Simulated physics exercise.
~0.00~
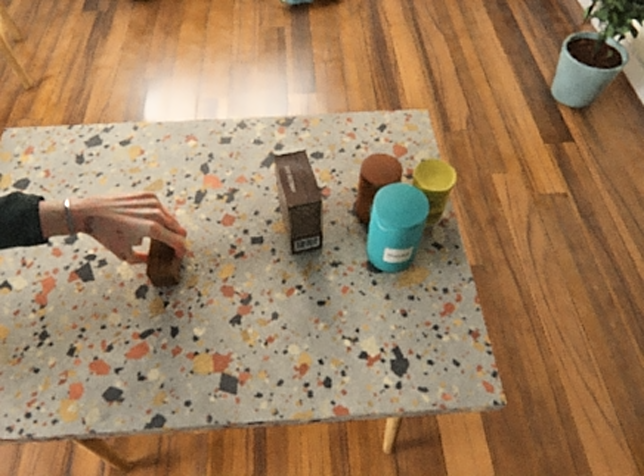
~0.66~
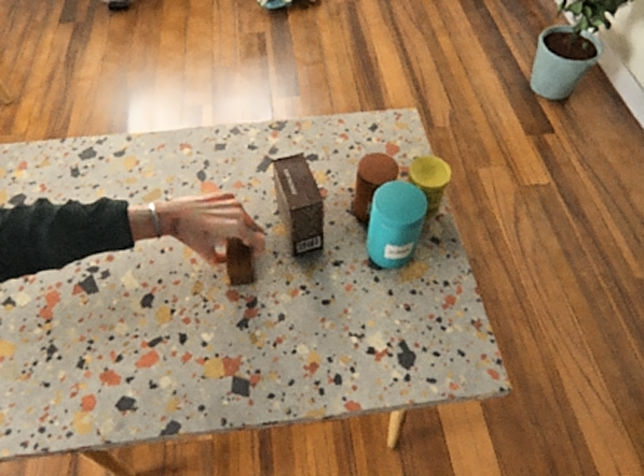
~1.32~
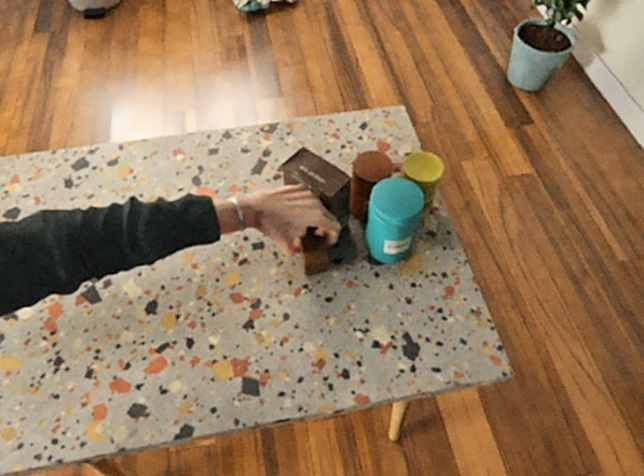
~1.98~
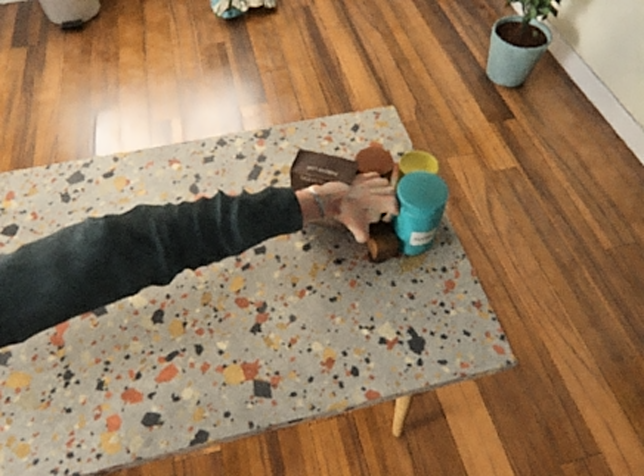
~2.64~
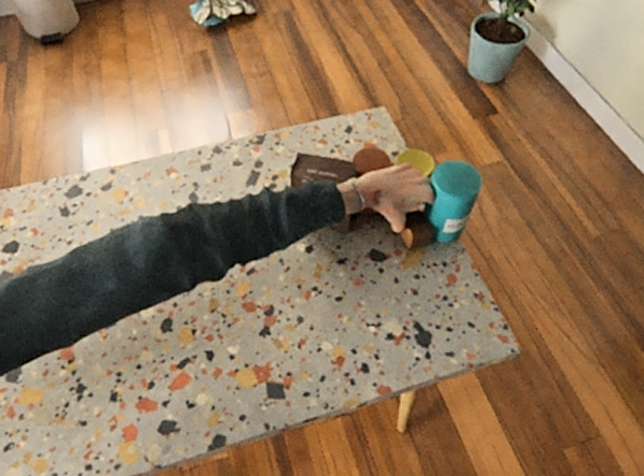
A hand slides a small brown block rightward, nudging a box and pushing a turquoise jar near the table's edge.
